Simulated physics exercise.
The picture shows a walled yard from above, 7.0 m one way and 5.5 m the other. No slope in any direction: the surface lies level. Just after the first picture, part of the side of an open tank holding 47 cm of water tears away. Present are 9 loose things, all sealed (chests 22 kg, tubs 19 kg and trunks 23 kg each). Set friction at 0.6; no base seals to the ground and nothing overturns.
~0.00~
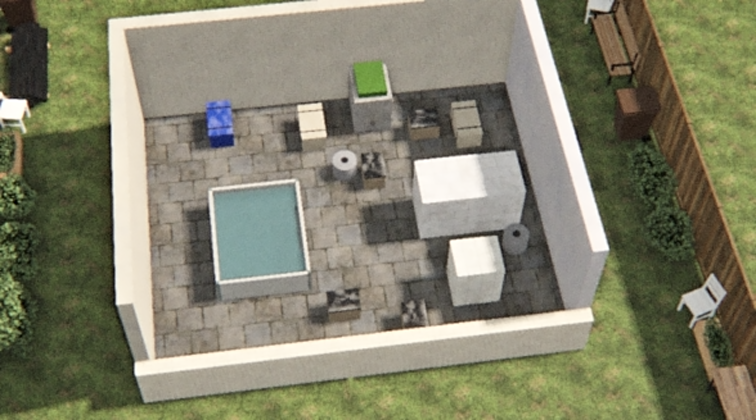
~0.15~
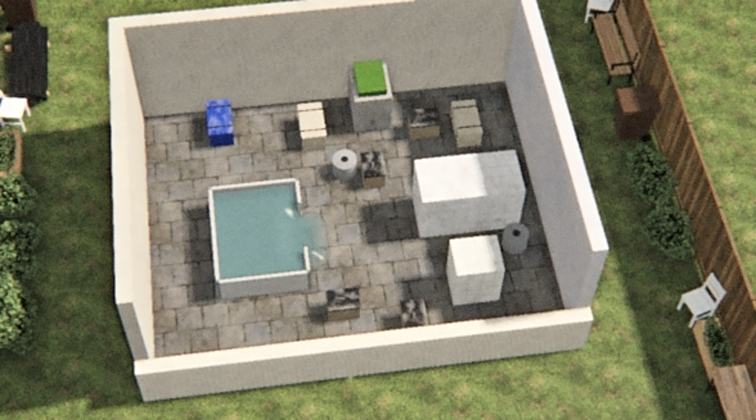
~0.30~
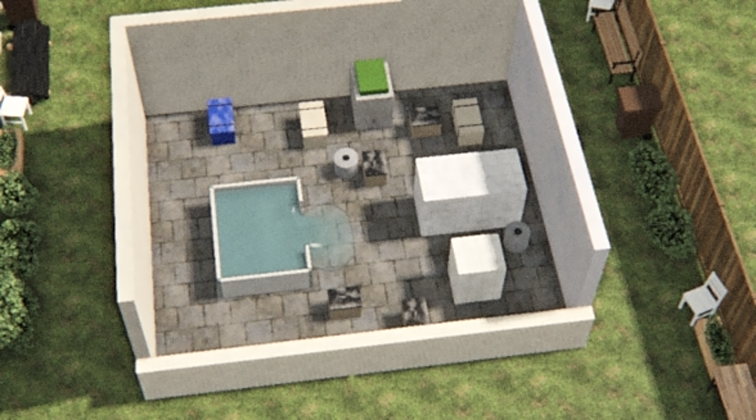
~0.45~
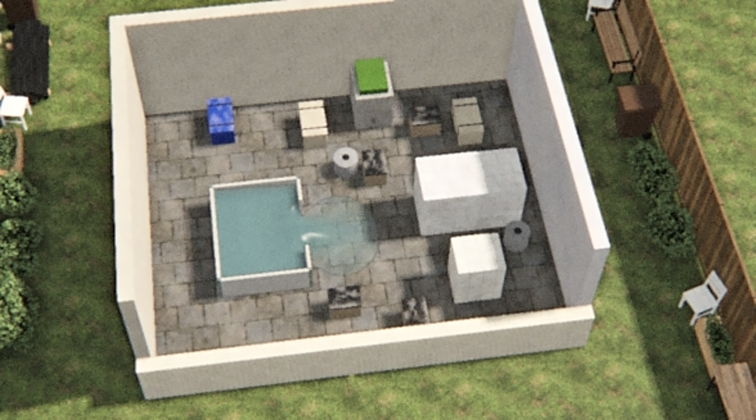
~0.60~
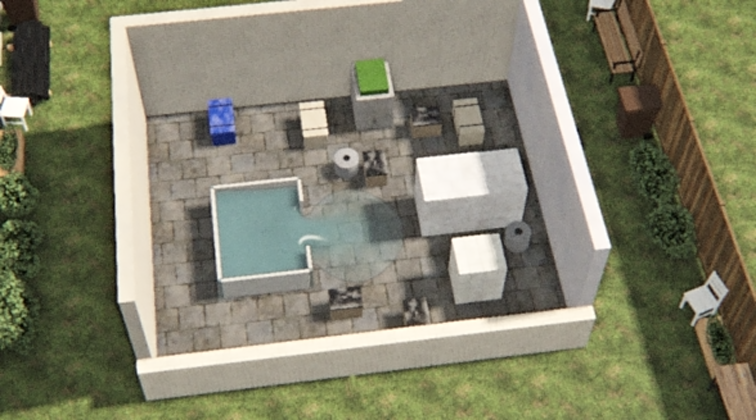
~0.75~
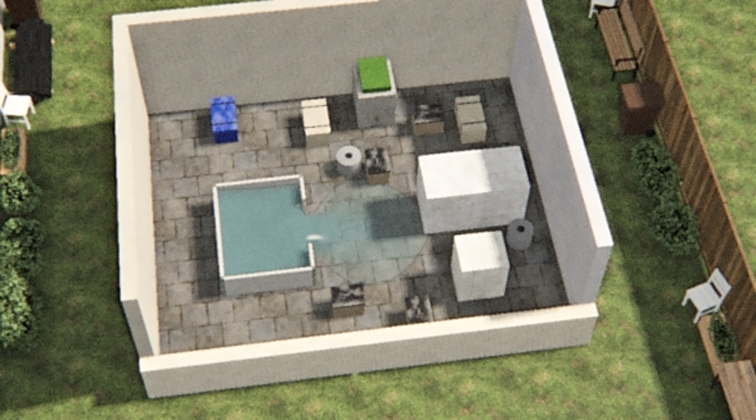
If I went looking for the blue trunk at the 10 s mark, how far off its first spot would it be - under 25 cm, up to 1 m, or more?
You would find it within 25 cm of its spot.
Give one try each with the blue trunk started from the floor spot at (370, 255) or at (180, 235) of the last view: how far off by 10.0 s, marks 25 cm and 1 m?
Spot one - it is swept away; spot two - it barely budges.
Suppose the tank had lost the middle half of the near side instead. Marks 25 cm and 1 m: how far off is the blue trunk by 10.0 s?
After that, the blue trunk shifts somewhat.
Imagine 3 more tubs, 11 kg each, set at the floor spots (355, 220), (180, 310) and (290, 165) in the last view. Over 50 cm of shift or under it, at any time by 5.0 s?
Beyond it, within it, within it.
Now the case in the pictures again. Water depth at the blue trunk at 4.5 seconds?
0 cm or so.
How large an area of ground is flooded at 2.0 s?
Roughly 14 m2.
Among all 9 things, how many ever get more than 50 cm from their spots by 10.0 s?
Count: 0.
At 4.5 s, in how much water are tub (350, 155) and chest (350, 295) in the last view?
Depths: Near 4 cm, then near 2 cm.
After 2.0 s the blue trunk is near (224, 114), 0.0 m from its start, aground; 0 afloat.
After 4.5 s the blue trunk is near (224, 114), 0.0 m from its start, aground; 0 afloat.
After 7.0 s the blue trunk is near (224, 114), 0.0 m from its start, aground; 0 afloat.
After 10.0 s the blue trunk is near (224, 114), 0.0 m from its start, aground; 0 afloat.
